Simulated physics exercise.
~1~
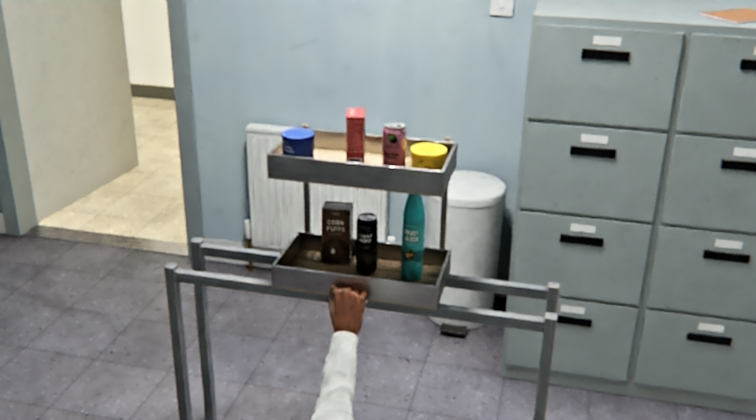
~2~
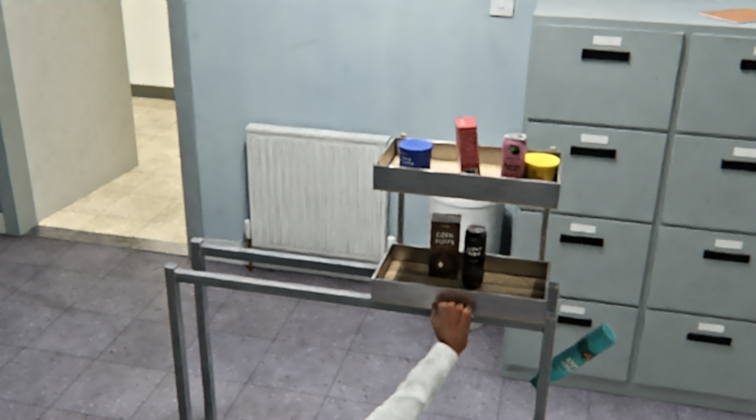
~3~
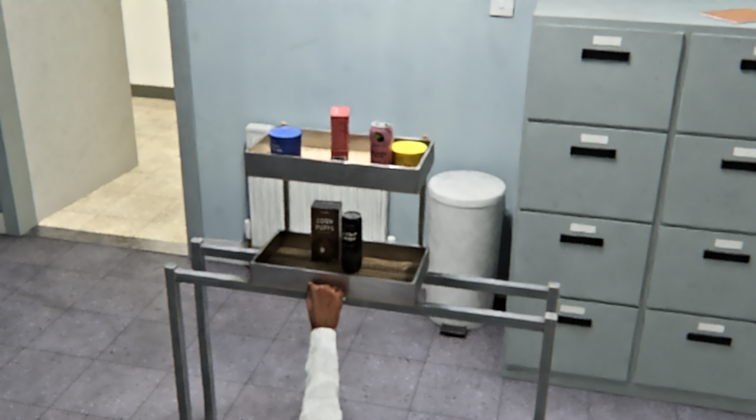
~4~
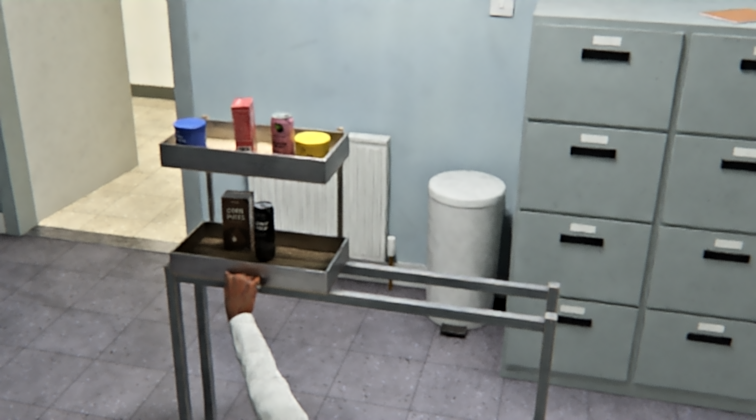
At first, a two-level tray sits midway along metal rails, a hand at its front edge, with a blue tin, red packet, pink can and yellow tub on top and a brown carton, black can and turquoise bottle below. The tray moves right to the end of the rails, and the turquoise bottle tumbles off that side, upside down. The tray then travels back left past the middle, the bottle no longer in sight. It continues to the left end of the rails, with the hand still at its front. There, the other six items remain upright on the two levels.
